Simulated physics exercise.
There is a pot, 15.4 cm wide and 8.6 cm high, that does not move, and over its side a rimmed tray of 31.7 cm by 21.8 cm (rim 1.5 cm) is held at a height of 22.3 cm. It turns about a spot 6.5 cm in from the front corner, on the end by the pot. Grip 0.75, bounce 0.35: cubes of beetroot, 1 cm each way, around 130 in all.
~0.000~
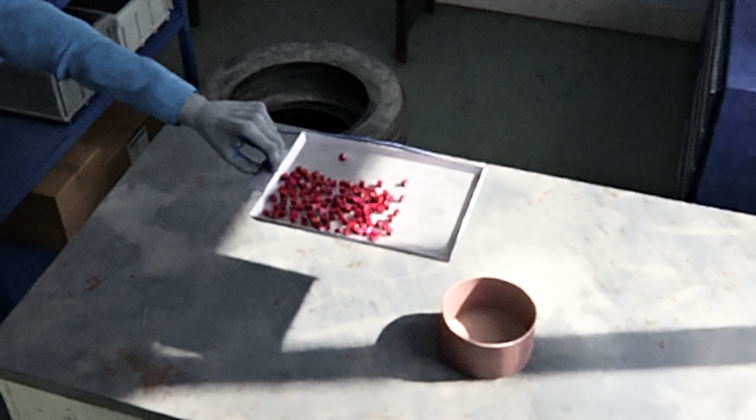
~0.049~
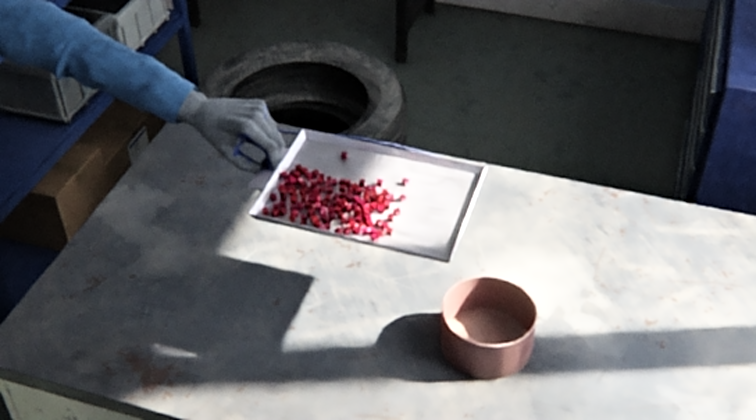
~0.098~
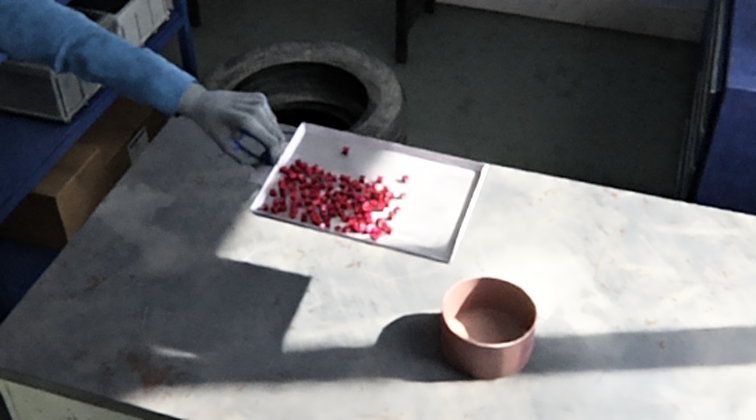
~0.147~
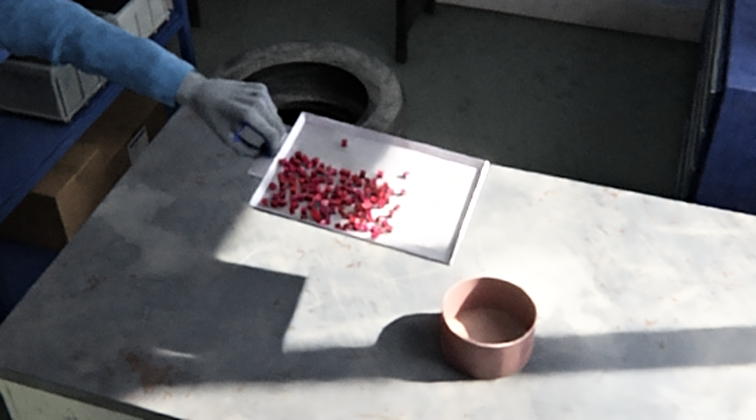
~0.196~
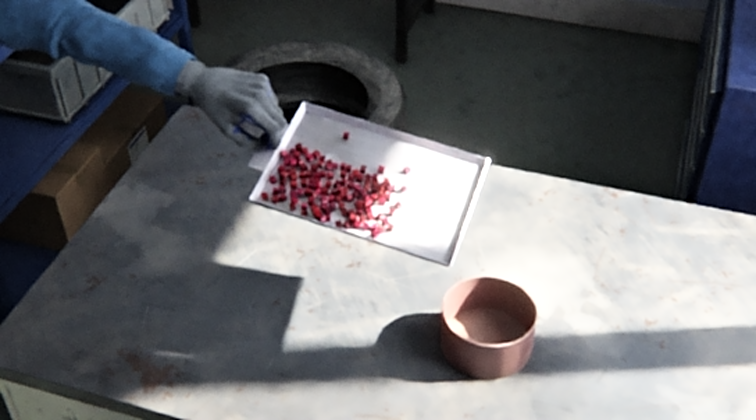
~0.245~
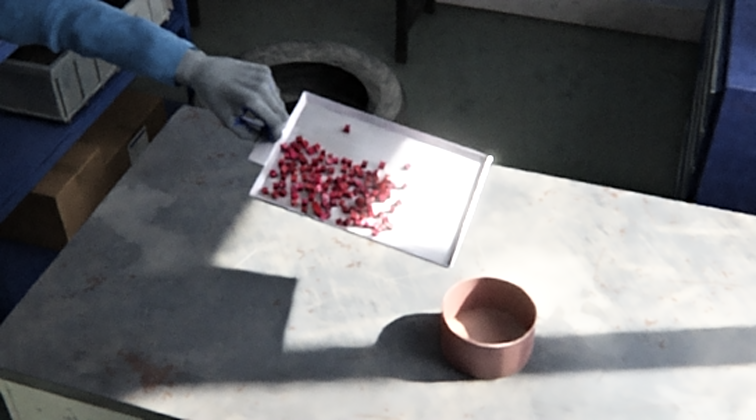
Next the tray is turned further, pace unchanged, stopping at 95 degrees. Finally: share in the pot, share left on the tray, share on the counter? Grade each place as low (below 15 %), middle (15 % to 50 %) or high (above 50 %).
Pot - middle; tray - low; counter - high.
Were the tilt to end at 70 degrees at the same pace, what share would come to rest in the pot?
That would give about 25 per cent.
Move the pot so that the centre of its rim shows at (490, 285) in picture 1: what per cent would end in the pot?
I'd expect near 0 per cent.
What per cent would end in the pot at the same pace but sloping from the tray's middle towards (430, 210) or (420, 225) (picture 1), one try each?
Near 65 and 50 per cent, in that order.
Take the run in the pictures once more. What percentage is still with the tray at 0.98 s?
Estimate: About 35 percent.
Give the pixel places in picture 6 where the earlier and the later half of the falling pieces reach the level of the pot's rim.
Around (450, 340), then (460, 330).
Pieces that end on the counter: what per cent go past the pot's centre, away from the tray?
It comes to near 50 percent.
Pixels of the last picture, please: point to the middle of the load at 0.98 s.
The load's centre is near (445, 316) at that time.
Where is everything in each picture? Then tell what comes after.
The first frame shows tray tilt 0 degrees, front corners at (255, 213) and (448, 256); middle of the pieces at (333, 205); pot at (490, 309).
The second frame shows tray tilt 1 degrees, front corners at (255, 212) and (448, 256); middle of the pieces at (333, 204).
The third frame shows tray tilt 3 degrees, front corners at (254, 208) and (448, 257), lowest corner right front; middle of the pieces at (333, 201).
The fourth frame shows tray tilt 7 degrees, front corners at (254, 203) and (449, 259), lowest corner right front; middle of the pieces at (333, 197).
The fifth frame shows tray tilt 12 degrees, front corners at (254, 197) and (449, 261), lowest corner right front; middle of the pieces at (334, 192).
The sixth frame shows tray tilt 16 degrees, front corners at (255, 192) and (449, 263), lowest corner right front; middle of the pieces at (334, 188); pot at (490, 309). The tray's pace is about 85 degrees a second.
After 0.69 s, tilt 54 degrees; the tray holds 100 %, the pot 0 %.
After 0.98 s, tilt 79 degrees; the tray holds 35 %, the pot 5 %.
After 1.38 s, tilt 95 degrees; the tray holds 0 %, the pot 30 %.
At rest (2.3 s), pot 30 %, tray 0 %, counter 70 %.
